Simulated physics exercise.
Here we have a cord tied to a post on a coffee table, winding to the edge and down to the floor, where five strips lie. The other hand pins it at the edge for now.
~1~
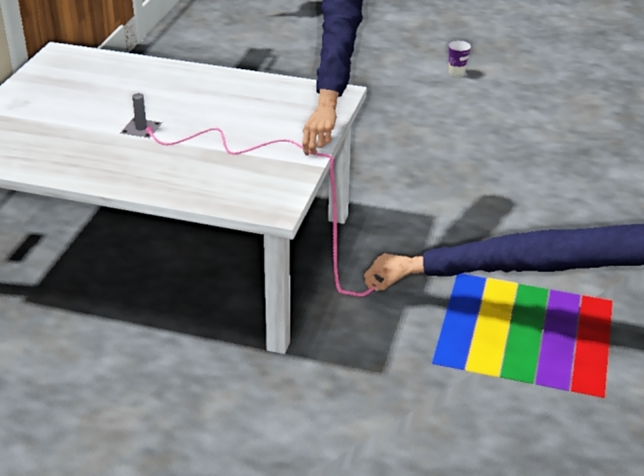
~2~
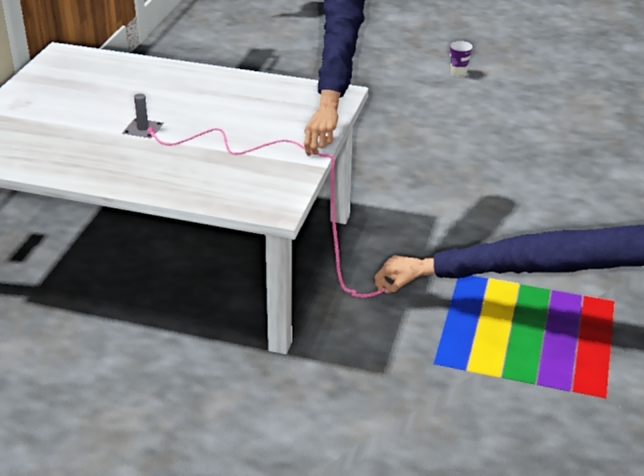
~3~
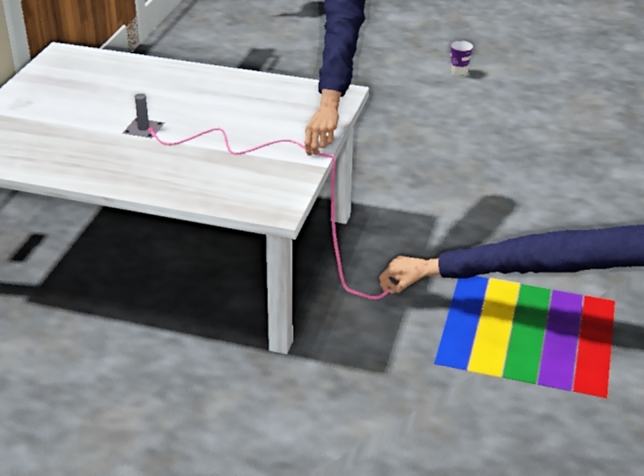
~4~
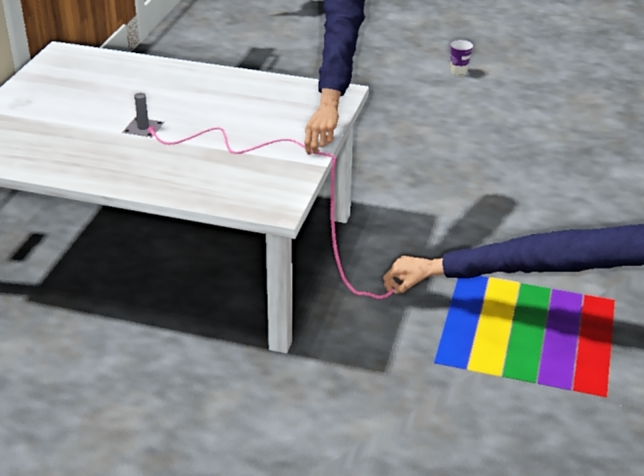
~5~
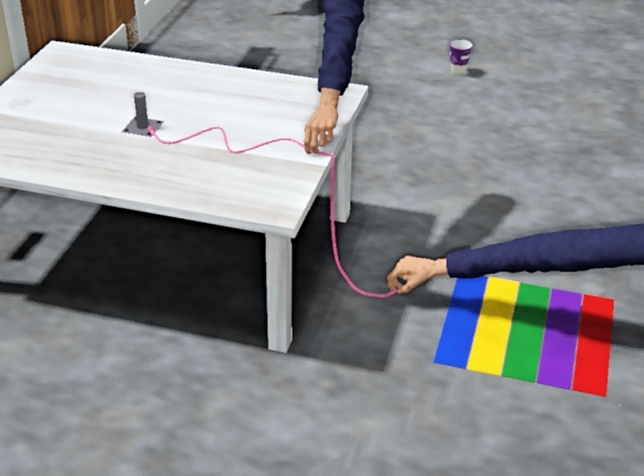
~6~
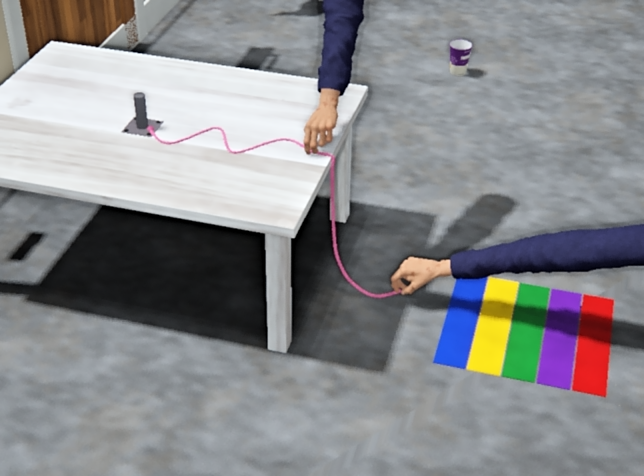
A hand held a pink cord down at the edge of a white table while another hand, near the floor, drew the cord's loose end slightly right, toward five coloured strips.
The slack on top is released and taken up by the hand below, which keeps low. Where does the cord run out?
The end stops over the purple strip.
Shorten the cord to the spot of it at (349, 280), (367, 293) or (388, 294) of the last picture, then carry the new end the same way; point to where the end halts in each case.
About (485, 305), (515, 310) and (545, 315).
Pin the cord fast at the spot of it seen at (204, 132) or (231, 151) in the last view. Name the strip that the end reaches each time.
Try by try: Green; yellow.
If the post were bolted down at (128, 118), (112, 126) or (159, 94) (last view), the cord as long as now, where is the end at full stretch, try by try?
The places are (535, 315), (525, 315) and (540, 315).
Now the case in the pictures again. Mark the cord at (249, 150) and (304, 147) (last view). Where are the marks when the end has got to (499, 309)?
Near (305, 151) and (341, 190).
Soon after, end near (499, 309); over yellow.
Then, end near (539, 316); over green.
At full stretch, end near (562, 321); over purple. It gets as far as the purple strip.
